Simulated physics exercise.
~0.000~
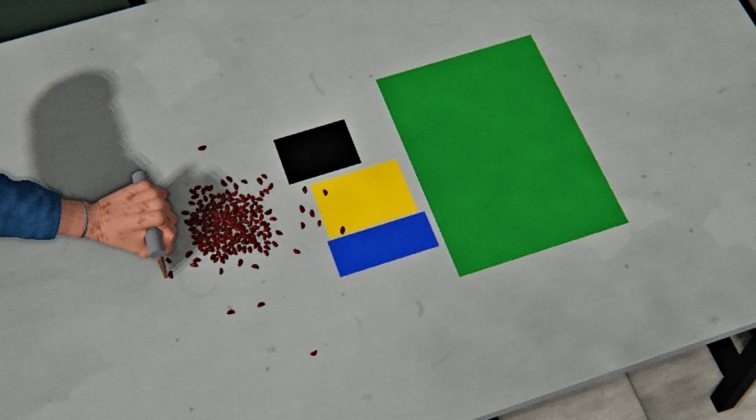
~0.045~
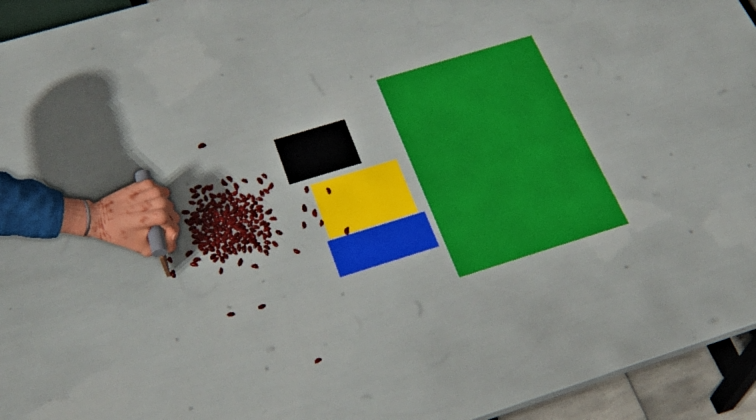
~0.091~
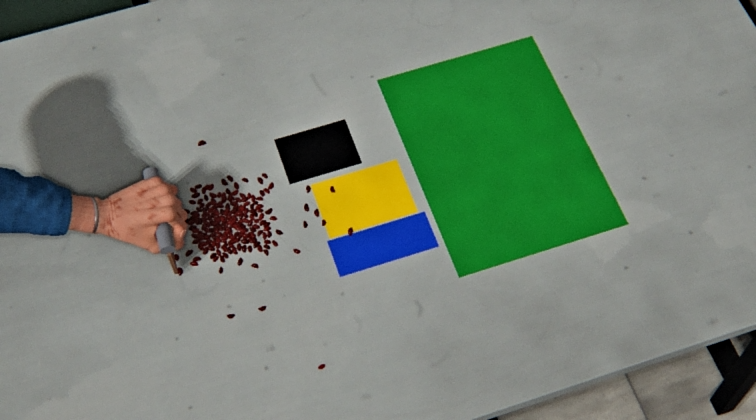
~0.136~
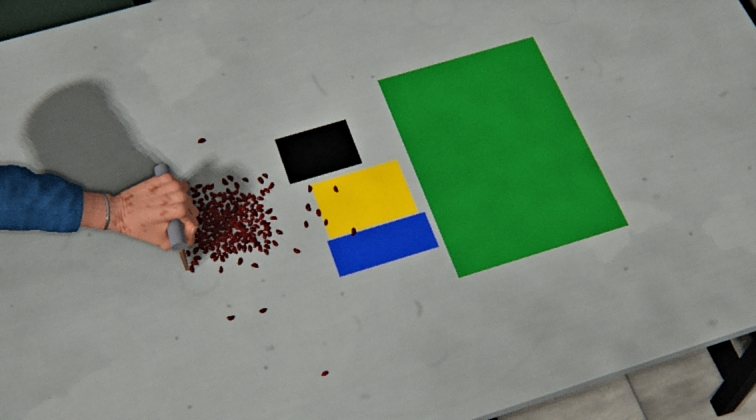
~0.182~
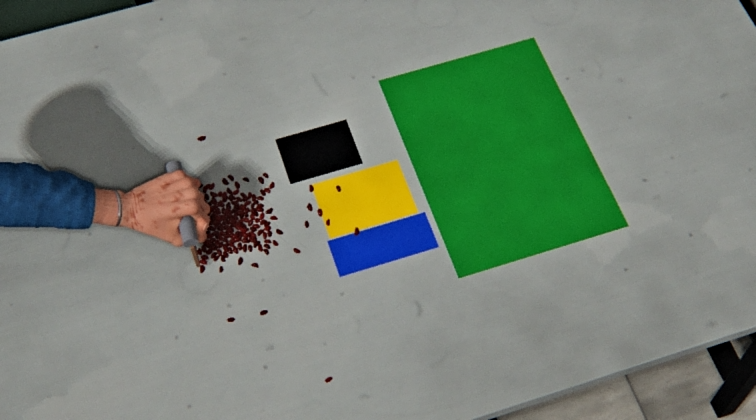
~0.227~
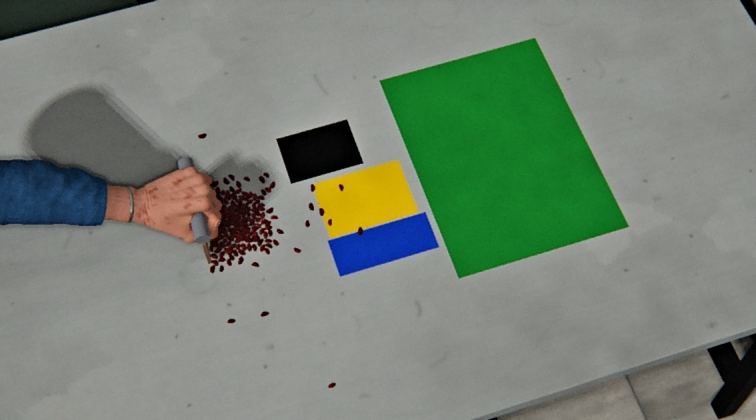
A hand in a blue sleeve grips a grey scraper at the left of a pale grey table, seen from above at a slant. A heap of dark red beans lies before it, with strays around, some on the yellow mat, beside blue, black and large green mats. The hand pushes the scraper slowly rightward into the heap's left edge, bunching the beans, while the view barely shifts.
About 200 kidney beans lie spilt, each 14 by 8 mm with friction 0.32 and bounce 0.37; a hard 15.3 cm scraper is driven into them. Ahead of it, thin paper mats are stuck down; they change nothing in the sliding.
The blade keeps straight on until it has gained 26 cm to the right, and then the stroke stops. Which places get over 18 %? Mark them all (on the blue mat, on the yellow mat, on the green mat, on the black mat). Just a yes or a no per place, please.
Blue mat, no; yellow mat, yes; green mat, no; black mat, no.
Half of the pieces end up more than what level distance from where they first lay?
I'd put it at around 20 centimetres.
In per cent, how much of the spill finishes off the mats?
Close to 35 in a hundred.
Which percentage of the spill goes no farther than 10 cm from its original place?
Roughly 15 per cent.
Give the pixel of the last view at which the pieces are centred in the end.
(342, 197).
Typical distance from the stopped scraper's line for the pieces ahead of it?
About 5 centimetres.
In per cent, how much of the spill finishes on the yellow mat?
It comes to about 45 percent.
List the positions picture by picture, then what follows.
In the first frame, scraper from (160, 261) to (142, 182); moved 0.0 cm; pieces shifted so far, 0; middle of the spill at (233, 223); blue mat at (383, 244); yellow mat at (364, 198); black mat at (317, 152); green mat at (497, 149).
In the second frame, scraper from (162, 259) to (145, 181); moved 0.4 cm; pieces shifted so far, 6; middle of the spill at (233, 223).
In the third frame, scraper from (170, 257) to (153, 178); moved 1.6 cm; pieces shifted so far, 14; middle of the spill at (233, 223).
In the fourth frame, scraper from (181, 253) to (164, 175); moved 3.3 cm; pieces shifted so far, 16; middle of the spill at (233, 222).
In the fifth frame, scraper from (193, 250) to (176, 172); moved 5.1 cm; pieces shifted so far, 44; middle of the spill at (234, 222).
In the sixth frame, scraper from (205, 246) to (188, 169); moved 6.9 cm; pieces shifted so far, 132; middle of the spill at (237, 219); blue mat at (383, 244); yellow mat at (365, 199); black mat at (320, 151); green mat at (499, 151). Its speed is about 0.39 m/s, heading 2 degrees towards the viewer.
Then, at 0.49 s, scraper 17 cm from its start, spill 20 cm wide; black mat 5 %, off the mats 95 %.
Then, at 0.75 s, scraper 26 cm from its start, spill 24 cm wide; blue mat 5 %, yellow mat 50 %, black mat 20 %, off the mats 30 %.
Then, at 0.98 s, scraper 26 cm from its start, spill 27 cm wide; blue mat 5 %, yellow mat 45 %, black mat 15 %, off the mats 35 %.
At rest (2.4 s), blue mat 5 %, yellow mat 40 %, black mat 10 %, green mat 5 %, off the mats 35 %.
